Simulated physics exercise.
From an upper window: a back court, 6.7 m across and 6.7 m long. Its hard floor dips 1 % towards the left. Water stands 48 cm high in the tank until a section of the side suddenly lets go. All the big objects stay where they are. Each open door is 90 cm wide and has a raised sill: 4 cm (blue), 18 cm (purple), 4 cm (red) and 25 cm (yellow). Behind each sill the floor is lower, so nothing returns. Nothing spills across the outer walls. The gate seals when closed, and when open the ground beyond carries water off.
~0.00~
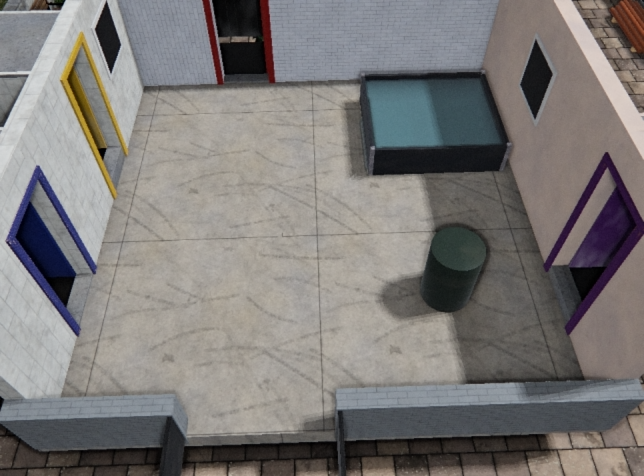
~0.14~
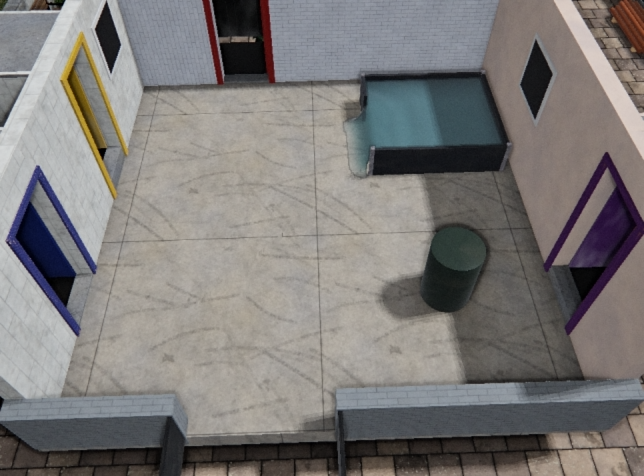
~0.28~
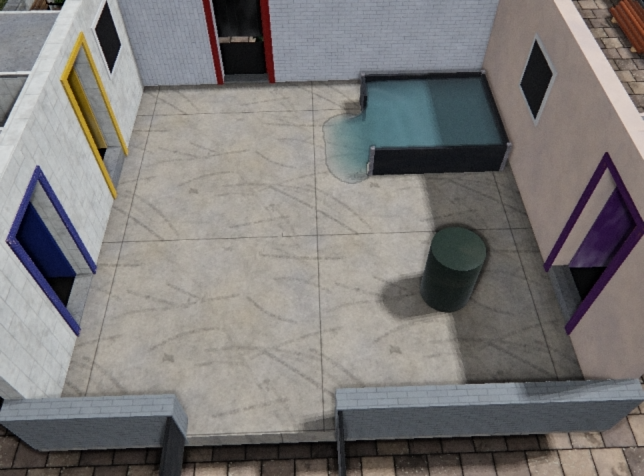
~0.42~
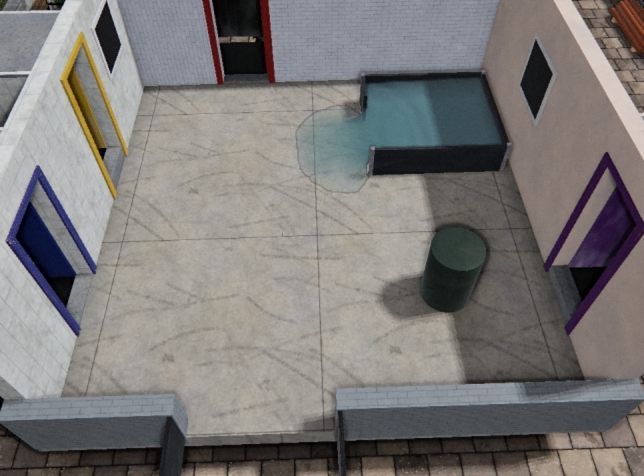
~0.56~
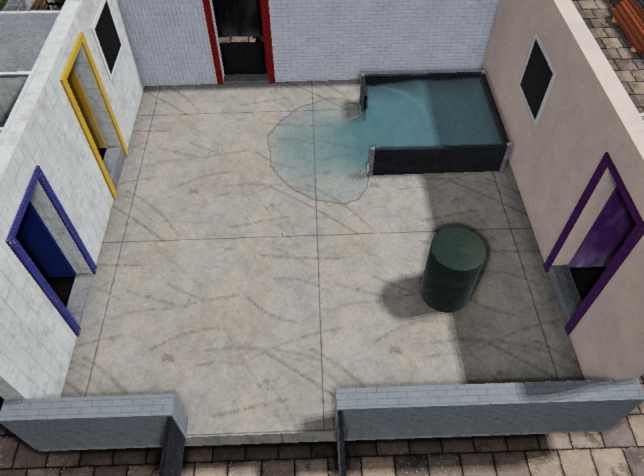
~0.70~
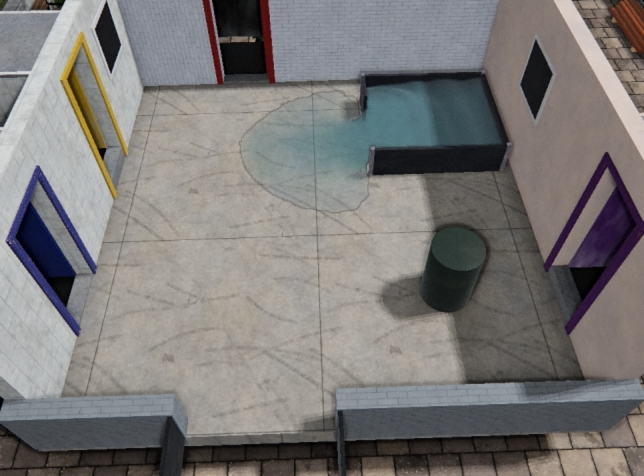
Water poured out through a gap in the left side of the dark tank at the back of the courtyard and spread steadily leftward across the pale floor in a widening, rounded puddle.
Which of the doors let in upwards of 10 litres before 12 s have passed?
Within that time: At the blue door it passes the limit; at the purple door it stays under the limit; at the red door it exceeds the limit; at the yellow door it keeps below the limit.
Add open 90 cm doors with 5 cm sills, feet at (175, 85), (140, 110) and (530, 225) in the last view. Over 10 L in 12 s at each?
In that order: Over, past it, not over.
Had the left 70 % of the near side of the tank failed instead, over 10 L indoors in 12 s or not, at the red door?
Against that limit: Red not over.
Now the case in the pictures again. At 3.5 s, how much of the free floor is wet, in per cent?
Near 50 per cent is wet.
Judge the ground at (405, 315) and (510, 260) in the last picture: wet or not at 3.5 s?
In turn: Dry, not reached.
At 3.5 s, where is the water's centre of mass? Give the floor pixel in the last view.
Around (281, 158).
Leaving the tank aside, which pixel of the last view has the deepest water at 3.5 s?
At about (145, 87).
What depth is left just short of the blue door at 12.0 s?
Roughly 8.5 cm deep.
After 1.4 s water covers 25 % of the floor and is deepest (27 cm) near (363, 156); blue door not reached, purple door not reached, red door not reached, yellow door not reached.
After 2.2 s water covers 40 % of the floor and is deepest (24 cm) near (363, 156); blue door not reached, purple door not reached, red door 6 cm at the sill, 0 L in, yellow door 19 cm at the sill, 0 L in.
After 3.5 s water covers 50 % of the floor and is deepest (23 cm) near (145, 87); blue door 10 cm at the sill, 12 L in, purple door not reached, red door 5 cm at the sill, 3 L in, yellow door 18 cm at the sill, 0 L in.
After 7.0 s water covers 65 % of the floor and is deepest (12 cm) near (80, 330); blue door 8 cm at the sill, 40 L in, purple door not reached, red door 8 cm at the sill, 31 L in, yellow door 10 cm at the sill, 0 L in.
After 12.0 s water covers 85 % of the floor and is deepest (8 cm) near (55, 422); blue door 9 cm at the sill, 99 L in, purple door 3 cm at the sill, 0 L in, red door 5 cm at the sill, 52 L in, yellow door 6 cm at the sill, 0 L in.
